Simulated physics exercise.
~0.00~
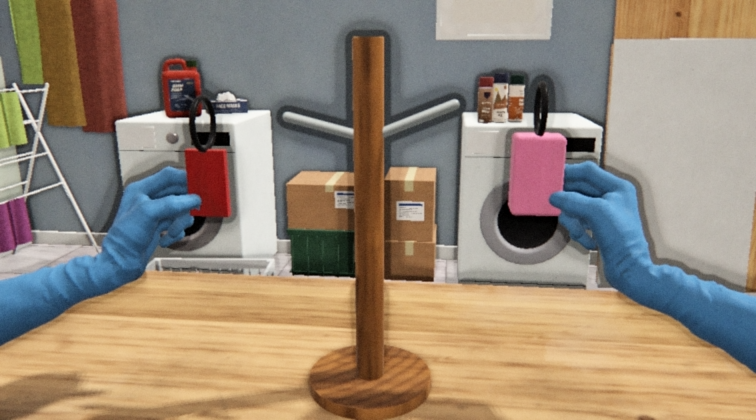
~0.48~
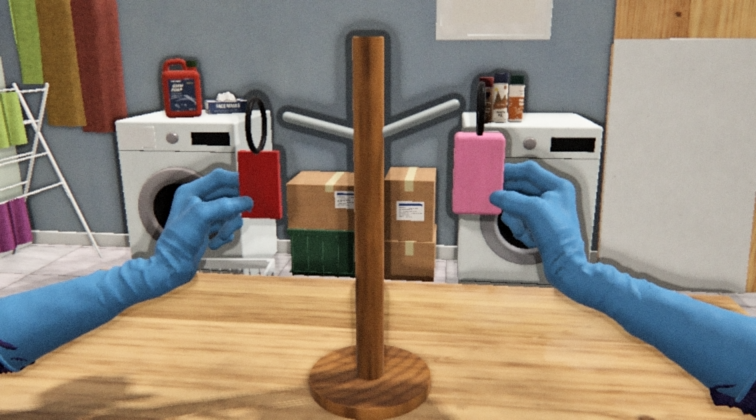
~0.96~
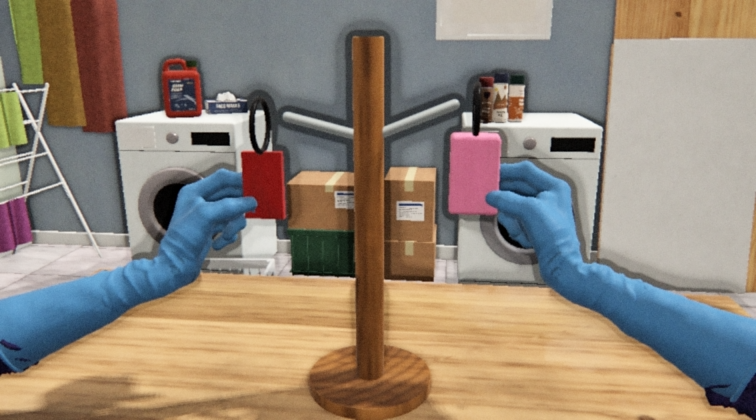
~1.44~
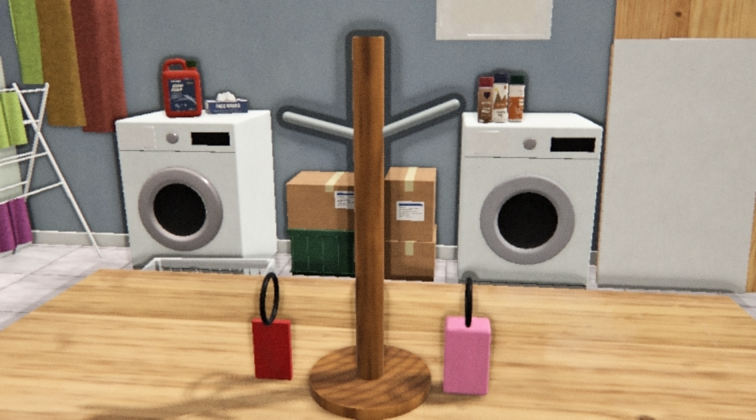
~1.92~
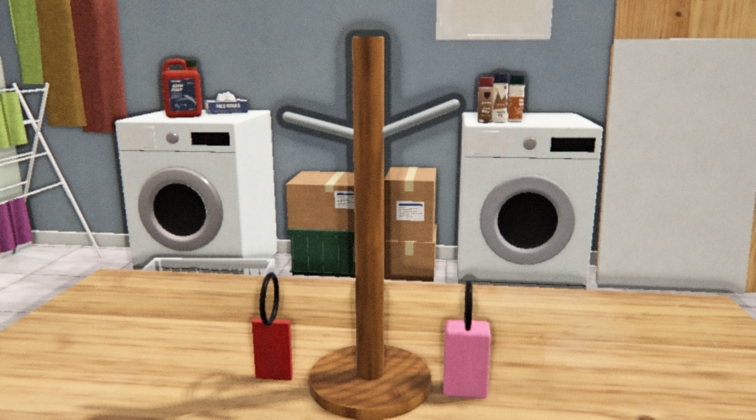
Two blue-gloved hands reach in from the left and right over a wooden table in a laundry room, seen from the front, with two white washing machines and stacked cardboard boxes behind. The left hand holds a red tag and the right hand a pink pouch, each with a black ring on top, and between them stands a wooden post with two pale, upward-slanting pegs. Both hands move inward, bringing the items near the peg tips, and pause there. Then the items drop, and the hands are gone from view. The red tag and pink pouch end upright on the table, either side of the stand's base, the pegs empty.
